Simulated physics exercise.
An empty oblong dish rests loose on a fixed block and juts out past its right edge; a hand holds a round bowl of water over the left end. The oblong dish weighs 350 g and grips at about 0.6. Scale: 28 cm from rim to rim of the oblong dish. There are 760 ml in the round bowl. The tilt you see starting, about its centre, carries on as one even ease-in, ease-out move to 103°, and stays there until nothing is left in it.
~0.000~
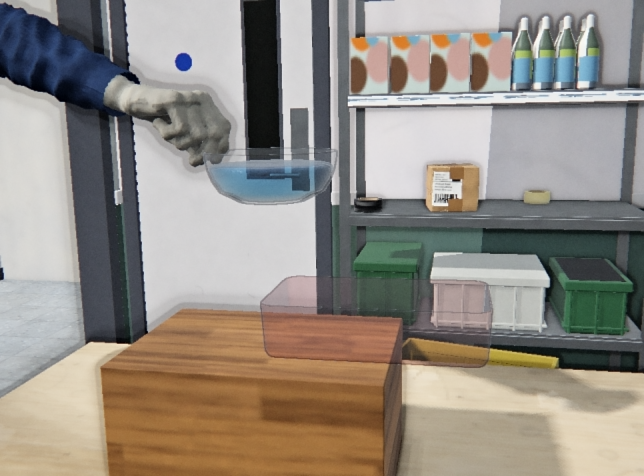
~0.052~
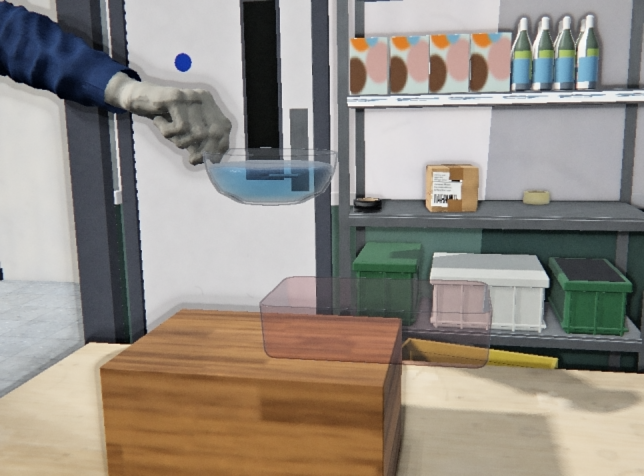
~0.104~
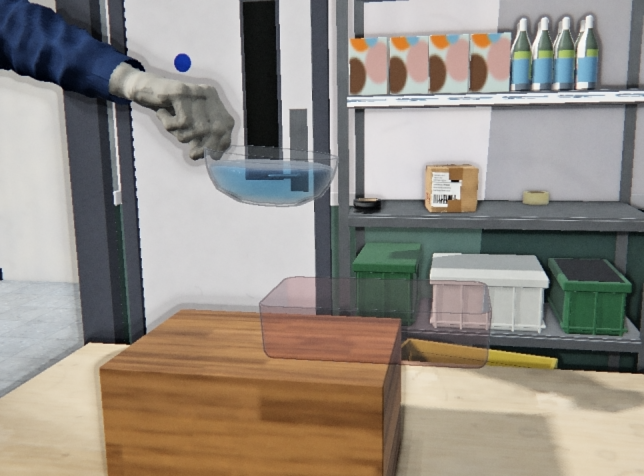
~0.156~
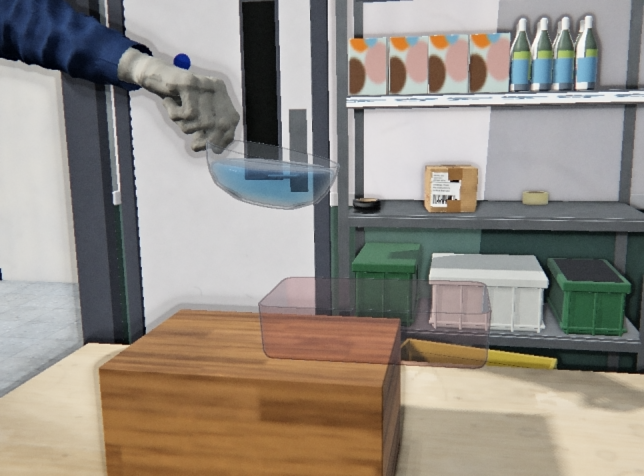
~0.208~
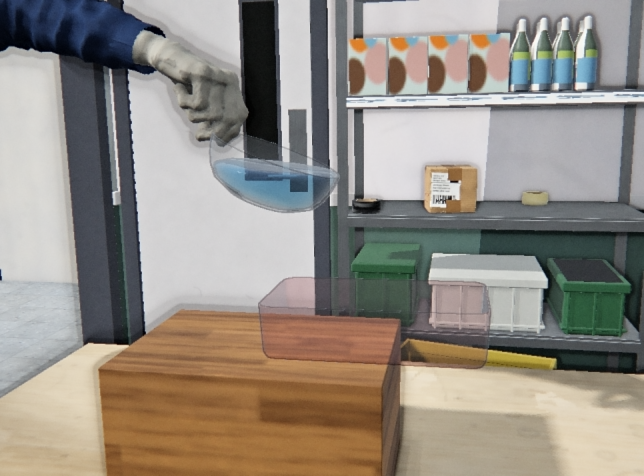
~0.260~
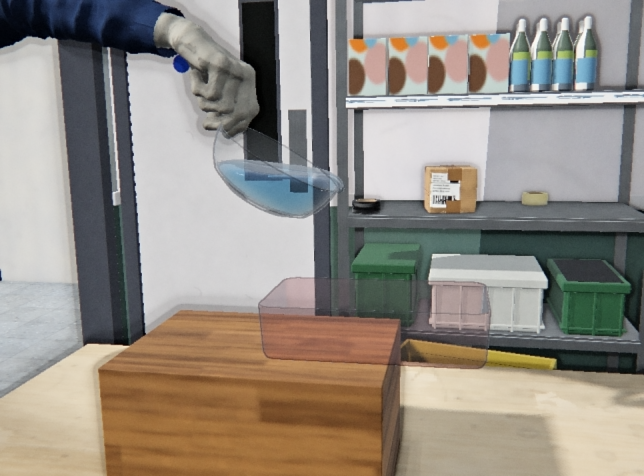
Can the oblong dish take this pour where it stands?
The oblong dish remains level.
After 0.54 s the tilt is 91° and 10 per cent is still to pour; the oblong dish lies level with 48 per cent in it.
After 0.75 s the tilt is 103° and 0 per cent is still to pour; the oblong dish lies level with 75 per cent in it.
After 0.96 s the tilt is 103° and 0 per cent is still to pour; the oblong dish lies level with 94 per cent in it.
After 1.20 s the tilt is 103° and 0 per cent is still to pour; the oblong dish lies level with 94 per cent in it.
In the end the oblong dish lies level with 94 per cent in it.
